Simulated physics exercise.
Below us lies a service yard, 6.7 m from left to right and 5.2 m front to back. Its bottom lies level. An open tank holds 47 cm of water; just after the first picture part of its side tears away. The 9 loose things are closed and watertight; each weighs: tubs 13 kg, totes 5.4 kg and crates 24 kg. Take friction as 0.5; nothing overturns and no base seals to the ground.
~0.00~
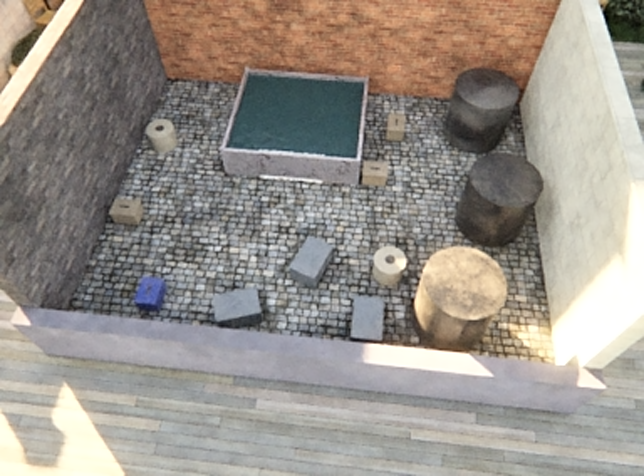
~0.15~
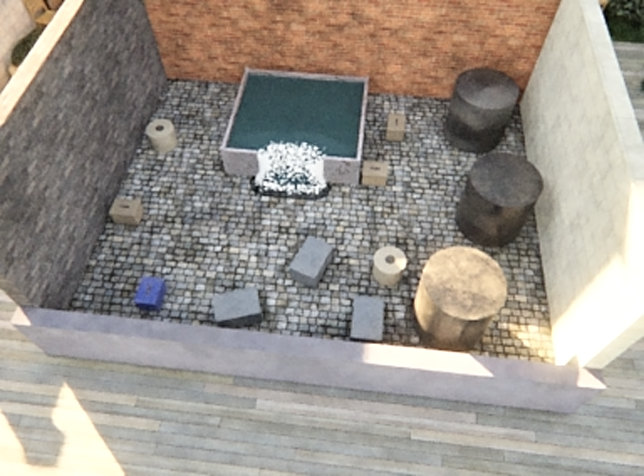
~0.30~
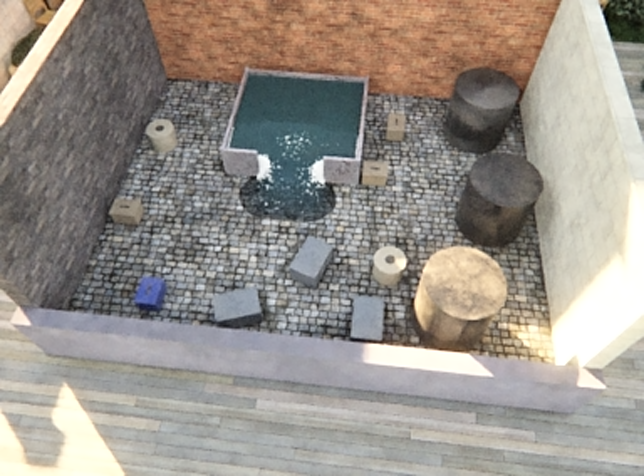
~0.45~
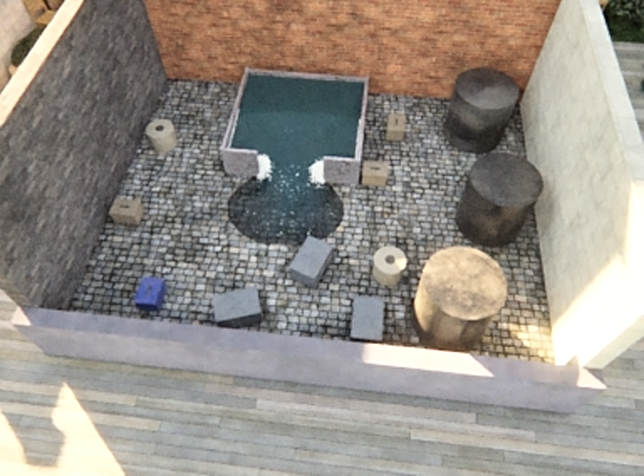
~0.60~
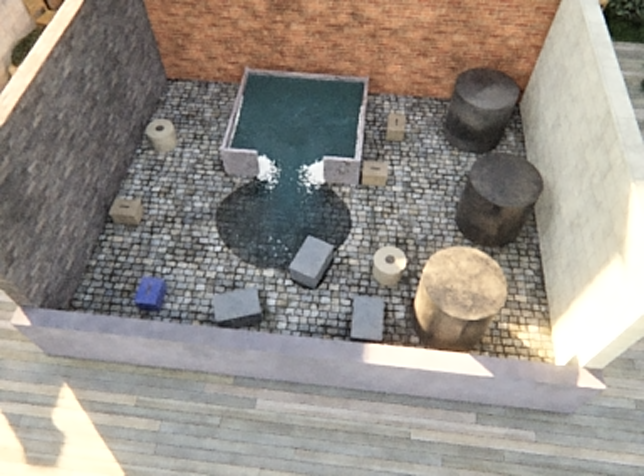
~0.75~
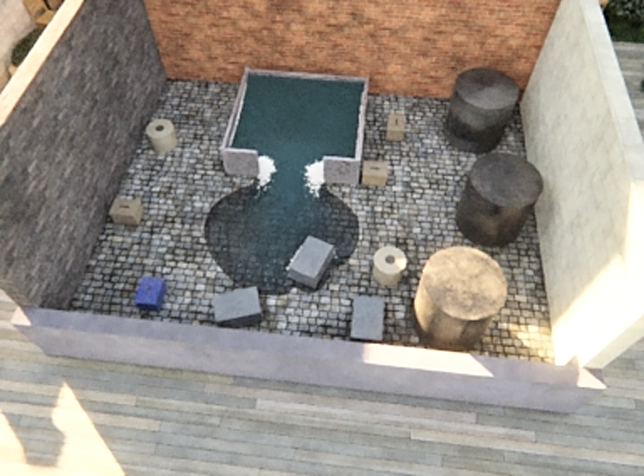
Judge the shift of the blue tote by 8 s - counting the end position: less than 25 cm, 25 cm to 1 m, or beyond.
The blue tote travels far.
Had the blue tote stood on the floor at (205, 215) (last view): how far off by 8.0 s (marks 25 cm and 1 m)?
It slides a little.
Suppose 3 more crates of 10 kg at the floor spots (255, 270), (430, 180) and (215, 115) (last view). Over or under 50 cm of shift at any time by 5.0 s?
In turn: More, short of it, under.
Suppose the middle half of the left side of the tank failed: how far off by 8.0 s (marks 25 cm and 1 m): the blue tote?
In that case the blue tote travels far.
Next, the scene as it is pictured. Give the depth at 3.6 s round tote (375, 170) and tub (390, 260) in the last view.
Roughly 0 and 5 cm.
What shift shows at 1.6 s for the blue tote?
About 5 cm.
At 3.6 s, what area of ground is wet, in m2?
Some 19 m2.
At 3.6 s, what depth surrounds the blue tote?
About 18 cm.
After 1.6 s the blue tote is near (147, 291), 0.0 m from its start, aground; 0 afloat.
After 3.6 s the blue tote is near (87, 268), 0.9 m from its start, afloat; 3 afloat.
After 5.6 s the blue tote is near (194, 145), 2.7 m from its start, afloat; 2 afloat.
After 8.0 s the blue tote is near (229, 93), 4.0 m from its start, afloat; 2 afloat.
